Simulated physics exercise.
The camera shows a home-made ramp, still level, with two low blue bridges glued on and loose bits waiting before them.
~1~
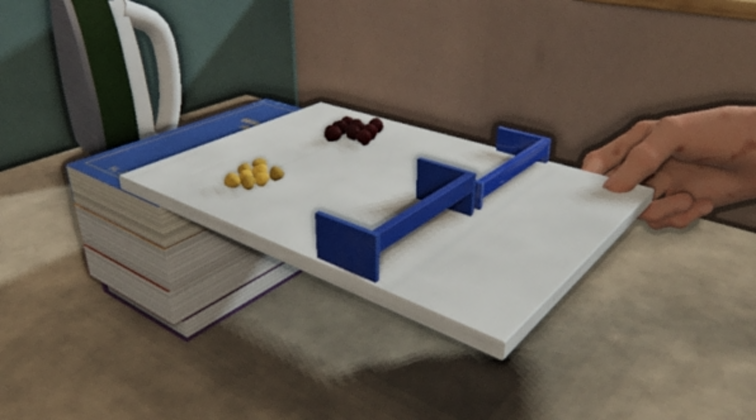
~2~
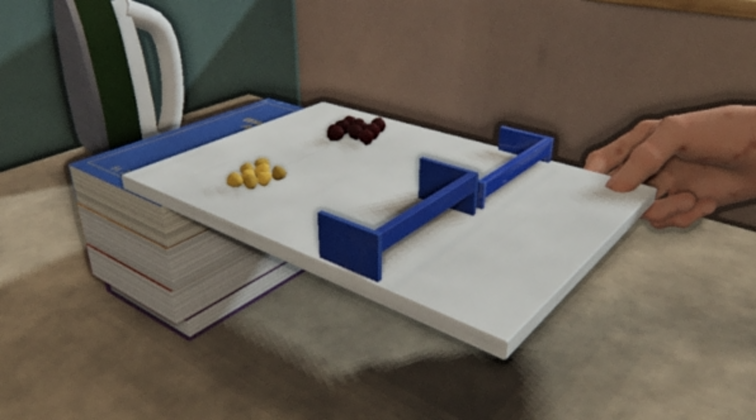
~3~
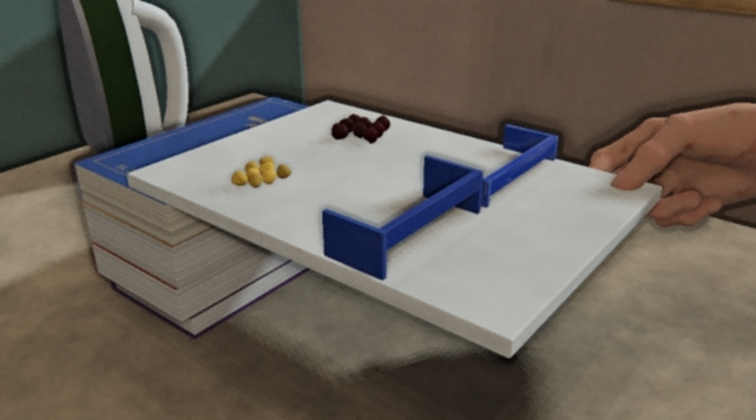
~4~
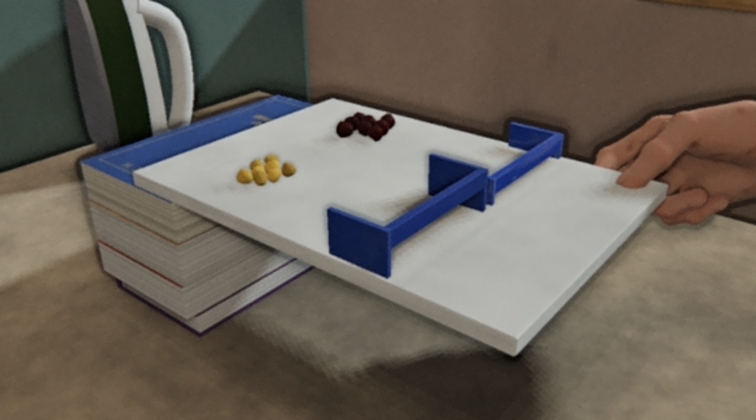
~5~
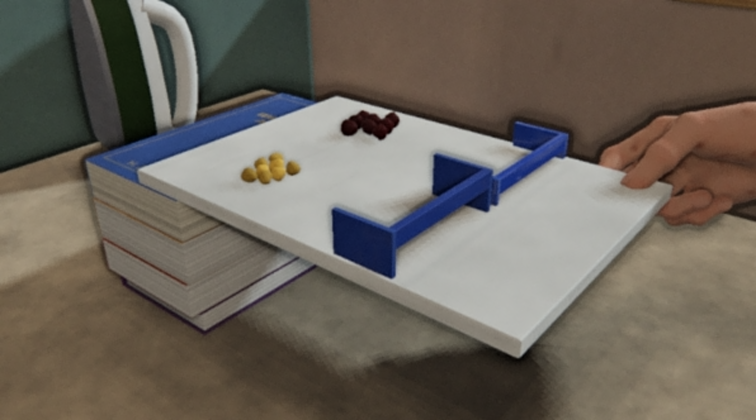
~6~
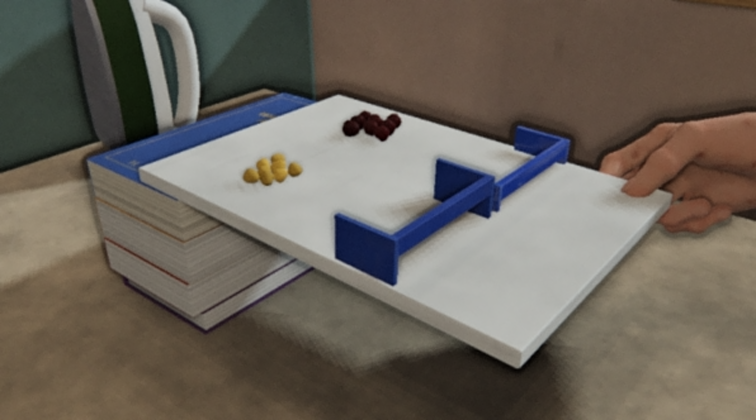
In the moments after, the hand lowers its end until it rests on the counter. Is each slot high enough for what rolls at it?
At the end, the front batch travels onward; the back batch is penned in.
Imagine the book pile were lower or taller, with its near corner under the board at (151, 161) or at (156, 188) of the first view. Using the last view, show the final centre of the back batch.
Case 1 at (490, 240), case 2 at (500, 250).
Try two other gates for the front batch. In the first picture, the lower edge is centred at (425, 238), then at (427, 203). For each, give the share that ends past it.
0 %, then 100 %.
Then, 0.35 s later than the last frame, board sloping at 10°; front batch where it was; back batch where it was.
Then, 0.80 s later than the last frame, board sloping at 20°; front batch on its way down; back batch on its way down.
Then, 1.28 s later than the last frame, board resting at 27°; front batch every one past its gate; back batch has reached its gate.
When it is over, board resting at 27°; front batch every one past its gate; back batch gathered behind its gate.
